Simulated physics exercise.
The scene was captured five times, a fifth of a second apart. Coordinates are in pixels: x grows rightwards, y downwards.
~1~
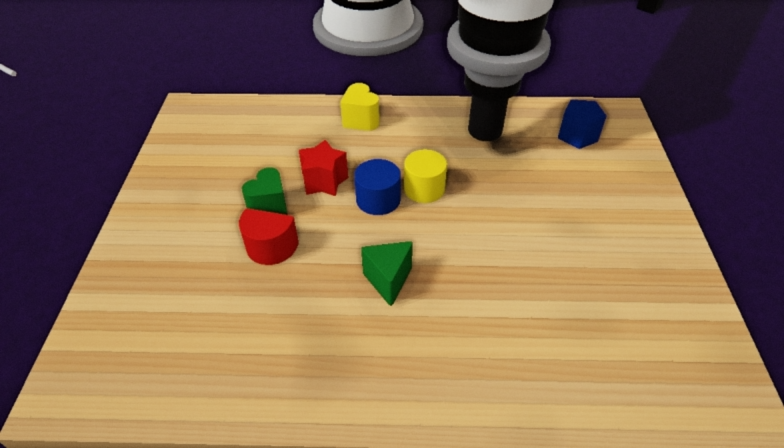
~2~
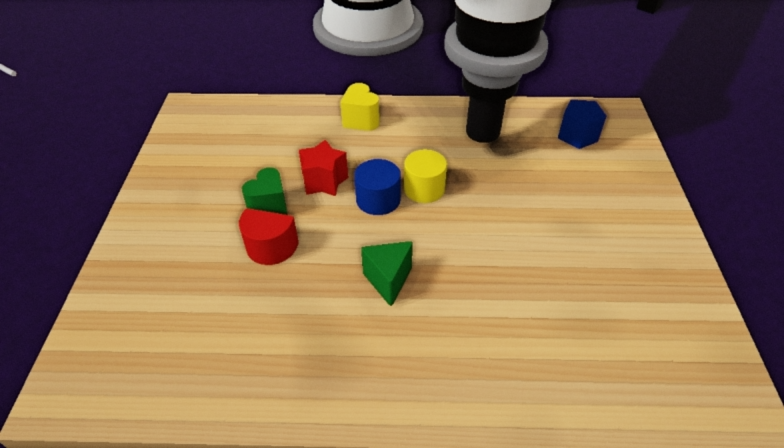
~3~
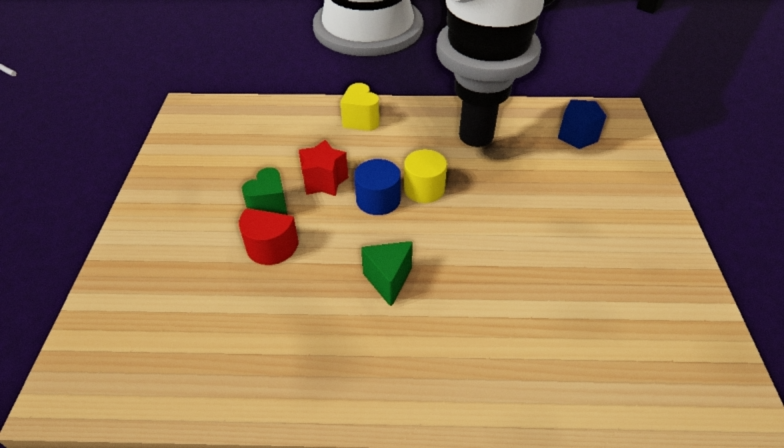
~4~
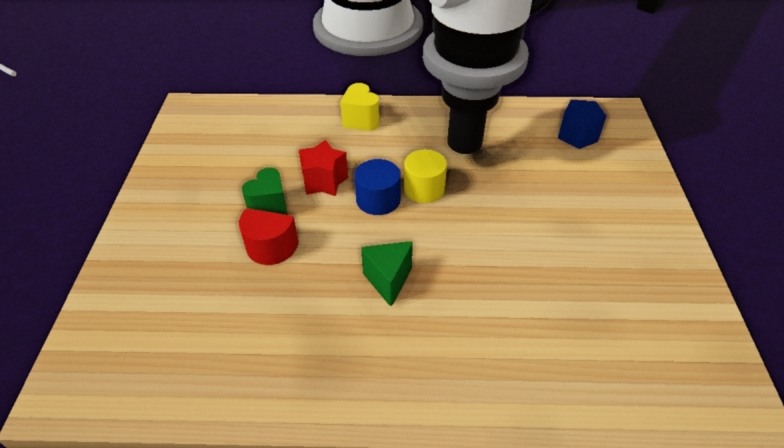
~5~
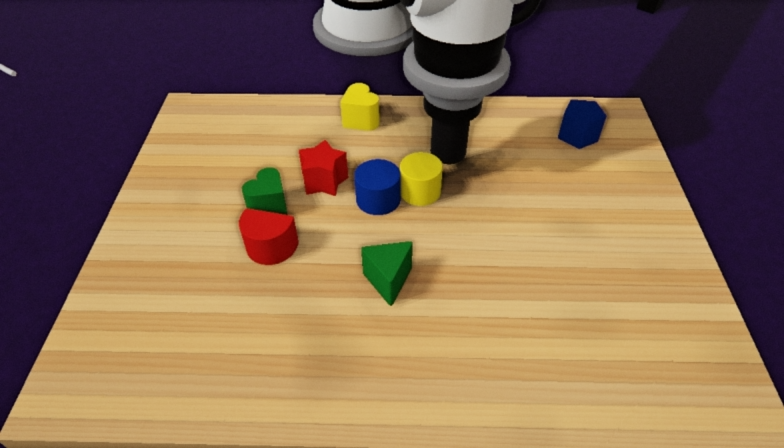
In this clip, a robot arm with a black rod moves left and slightly toward the viewer over a wooden board of coloured blocks, then nudges the yellow round block slightly left beside the blue one; the other blocks stay still.
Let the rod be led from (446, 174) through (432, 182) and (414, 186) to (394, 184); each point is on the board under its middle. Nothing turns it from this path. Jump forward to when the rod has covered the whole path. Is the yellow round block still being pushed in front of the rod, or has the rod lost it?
My guess is it ends up beside or behind the rod.
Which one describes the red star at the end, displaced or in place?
At the end of the path, it will still be in place.
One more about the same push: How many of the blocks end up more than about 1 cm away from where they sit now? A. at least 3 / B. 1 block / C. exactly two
It's C.
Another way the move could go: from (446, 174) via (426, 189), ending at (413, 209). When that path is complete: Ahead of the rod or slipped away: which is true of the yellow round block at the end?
Answer: Still ahead.
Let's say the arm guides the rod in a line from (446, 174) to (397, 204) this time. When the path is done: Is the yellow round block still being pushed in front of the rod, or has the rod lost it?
Ahead.
On the path given first. Halfway along, rod (424, 166); blue round block (355, 183); yellow round block (401, 181).
At the end, rod (394, 164); red star not moved; blue round block (334, 190); yellow round block (398, 186).
